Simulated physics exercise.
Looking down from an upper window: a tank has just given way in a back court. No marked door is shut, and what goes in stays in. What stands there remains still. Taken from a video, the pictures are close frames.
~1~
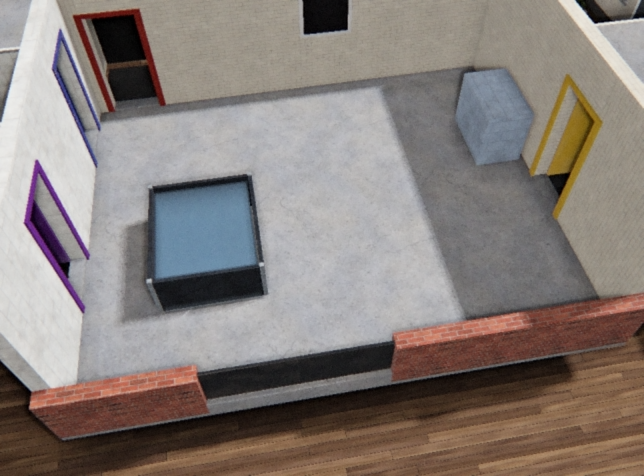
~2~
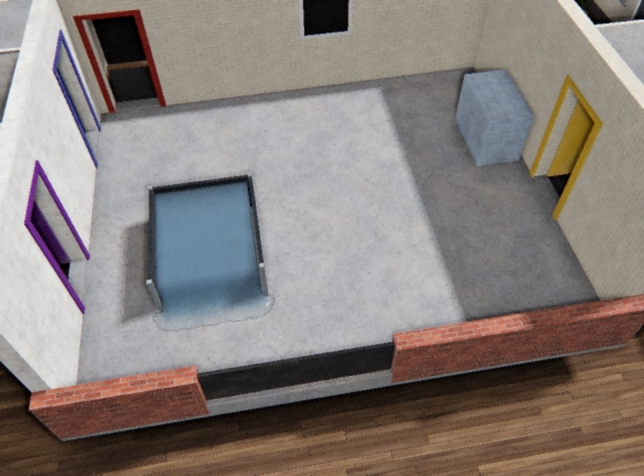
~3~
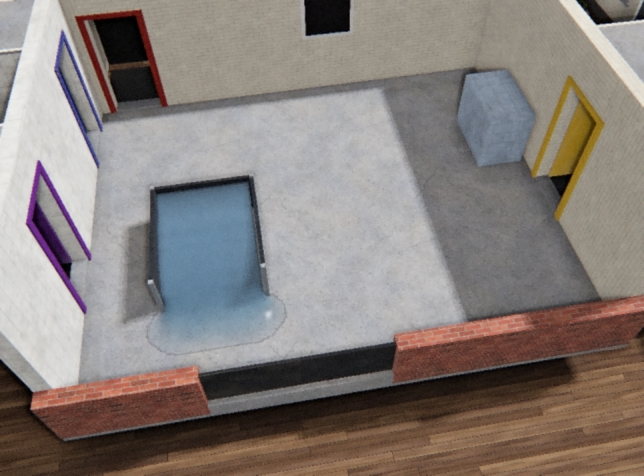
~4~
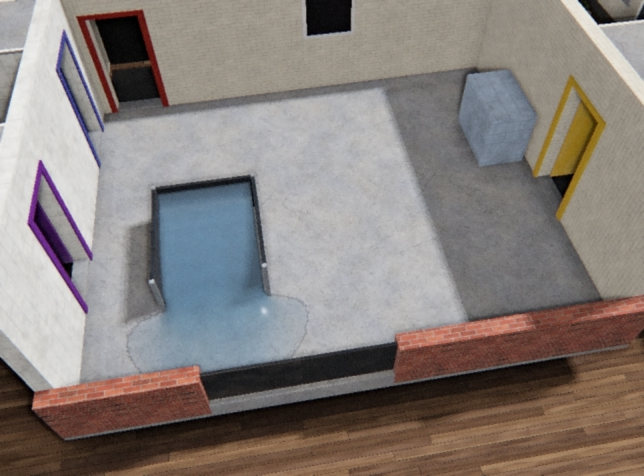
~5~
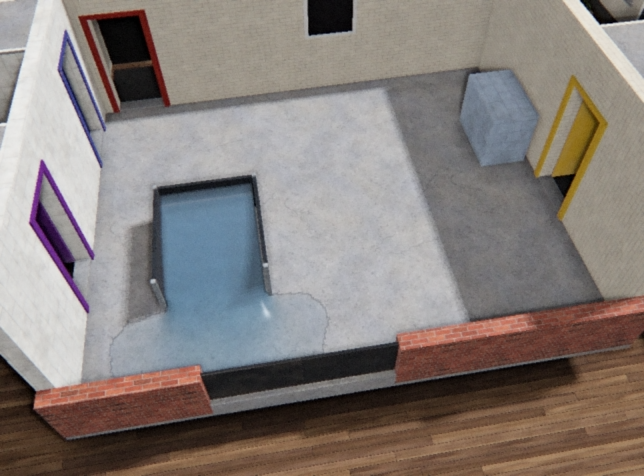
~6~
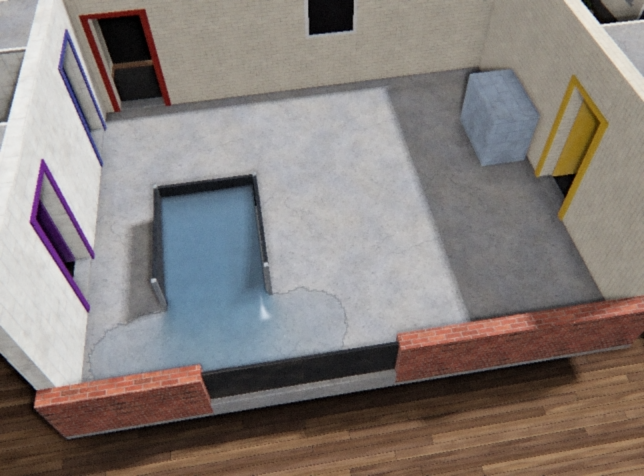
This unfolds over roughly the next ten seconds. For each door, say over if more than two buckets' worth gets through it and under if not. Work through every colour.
At the end, blue door: Two buckets at most; red door: Above two buckets; yellow door: Above two buckets; purple door: Two buckets at most.
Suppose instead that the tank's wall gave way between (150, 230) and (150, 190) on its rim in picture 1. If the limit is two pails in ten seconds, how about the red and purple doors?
Red door: Over the line; purple door: Over the line.
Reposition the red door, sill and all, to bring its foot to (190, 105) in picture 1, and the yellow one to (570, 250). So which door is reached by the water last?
The last to get wet is the red-painted one.
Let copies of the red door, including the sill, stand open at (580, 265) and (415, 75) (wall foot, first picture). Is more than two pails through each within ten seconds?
Taking them in order: The first door exceeds it, the second door stays short.
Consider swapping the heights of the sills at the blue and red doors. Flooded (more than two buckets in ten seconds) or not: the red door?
Red: Exceeds the limit.
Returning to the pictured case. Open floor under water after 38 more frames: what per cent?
That works out to some 65 in a hundred.
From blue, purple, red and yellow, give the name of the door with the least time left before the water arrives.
Call: The purple one.
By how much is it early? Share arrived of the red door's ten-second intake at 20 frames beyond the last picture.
Close to 0 %.
A moment on, water covers 10 % of the floor; the blue door not reached, the red door not reached, the yellow door not reached, the purple door not reached.
Next, water covers 25 % of the floor; the blue door not reached, the red door not reached, the yellow door not reached, the purple door wet at the sill, nothing in.
Then, water covers 55 % of the floor; the blue door wet at the sill, nothing in, the red door not reached, the yellow door wet at the sill, nothing in, the purple door wet at the sill, nothing in.
Later, water covers 65 % of the floor; the blue door wet at the sill, nothing in, the red door far over two buckets in, the yellow door over two buckets in, the purple door under two buckets in.
In the end, water covers 90 % of the floor; the blue door wet at the sill, nothing in, the red door far over two buckets in, the yellow door over two buckets in, the purple door under two buckets in.
